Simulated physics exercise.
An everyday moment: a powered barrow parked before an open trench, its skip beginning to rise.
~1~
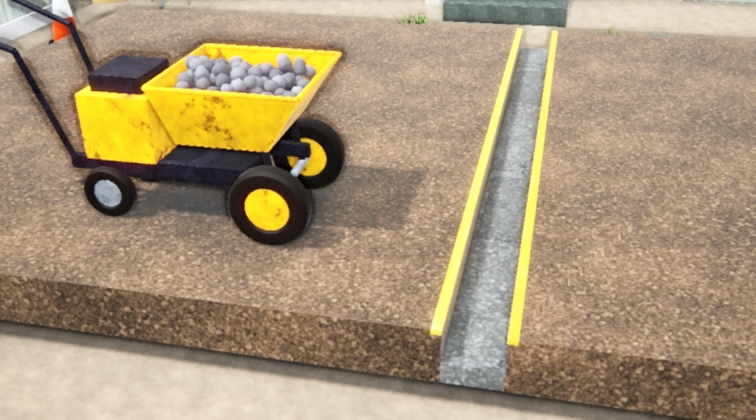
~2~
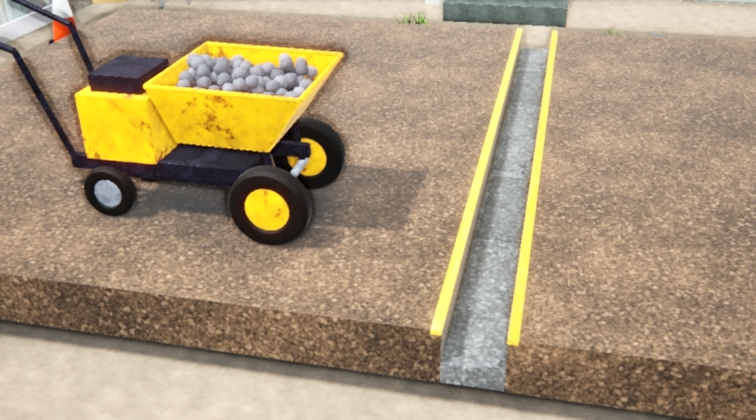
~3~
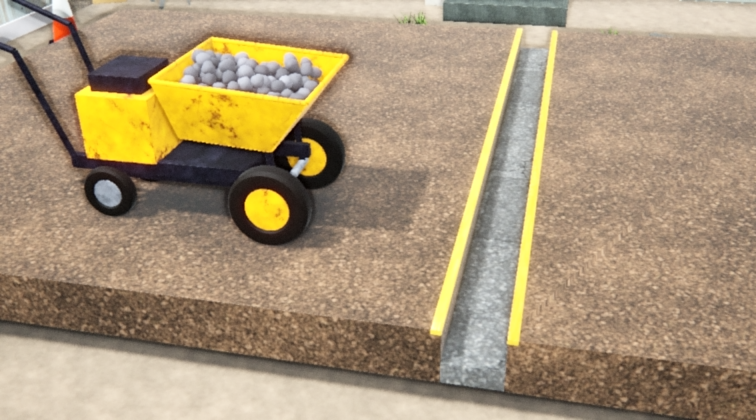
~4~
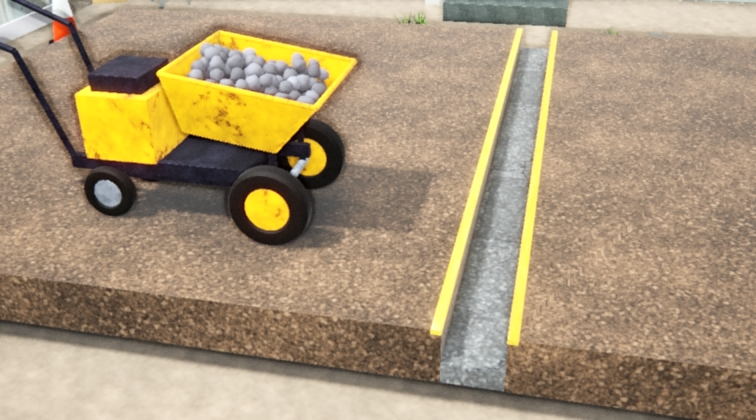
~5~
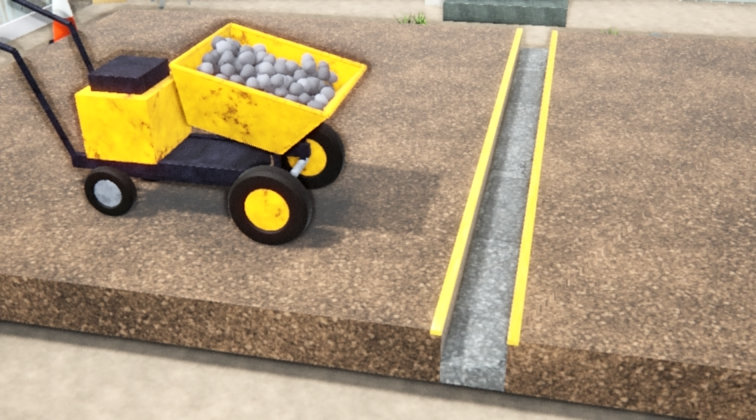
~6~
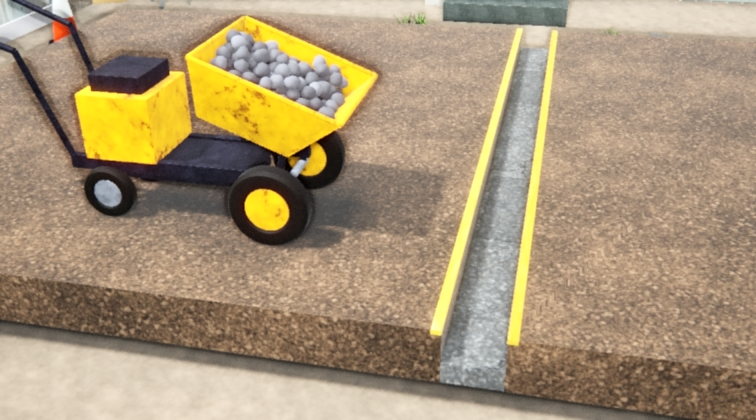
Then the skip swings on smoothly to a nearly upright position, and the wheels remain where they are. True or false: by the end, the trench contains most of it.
False.
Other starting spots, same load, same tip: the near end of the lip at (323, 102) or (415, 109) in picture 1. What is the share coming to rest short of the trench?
In order, 20 % followed by 0 %.
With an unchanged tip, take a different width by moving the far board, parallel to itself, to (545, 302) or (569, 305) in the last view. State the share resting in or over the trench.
Lab note: Try one 30 per cent, try two 30 per cent.
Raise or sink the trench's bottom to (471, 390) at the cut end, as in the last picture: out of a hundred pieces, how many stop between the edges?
Something like 30 %.
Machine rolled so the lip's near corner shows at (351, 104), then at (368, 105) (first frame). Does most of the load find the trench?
In the first case upwards of half; in the second case upwards of half.
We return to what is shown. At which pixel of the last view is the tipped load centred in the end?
Centre at rest, last view: Approx. (453, 224).
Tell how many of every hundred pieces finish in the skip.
Close to 35 percent.
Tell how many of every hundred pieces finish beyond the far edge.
My estimate is around 0 percent.
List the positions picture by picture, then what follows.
In the first picture, lip of the skip at (298, 100), level; top of the load at (237, 78), round cobbles; first edge of the trench at (447, 291); far edge at (519, 299), the trench under half as wide as the skip, and about half as deep as wide.
In the second picture, lip of the skip at (300, 101), tipped barely; top of the load at (238, 77).
In the third picture, lip of the skip at (306, 104), tipped barely; top of the load at (229, 81).
In the fourth picture, lip of the skip at (315, 108), tipped a little; top of the load at (230, 69).
In the fifth picture, lip of the skip at (327, 116), tipped a little; top of the load at (241, 64).
In the sixth picture, lip of the skip at (340, 125), tipped clearly; top of the load at (239, 58); first edge of the trench at (447, 291); far edge at (519, 299).
Soon after the last picture, skip tipped steeply; all in the skip.
A little later, skip tipped right over; about two thirds in the skip; about a quarter short of the trench; a stray few in or heaped over the trench; a stray few falling.
Later still, skip tipped right over; about a third in the skip; about a third short of the trench; about a quarter in or heaped over the trench; a stray few beyond it.
At rest, skip tipped right over; about a third in the skip; about a third short of the trench; about a quarter in or heaped over the trench; a stray few beyond it.
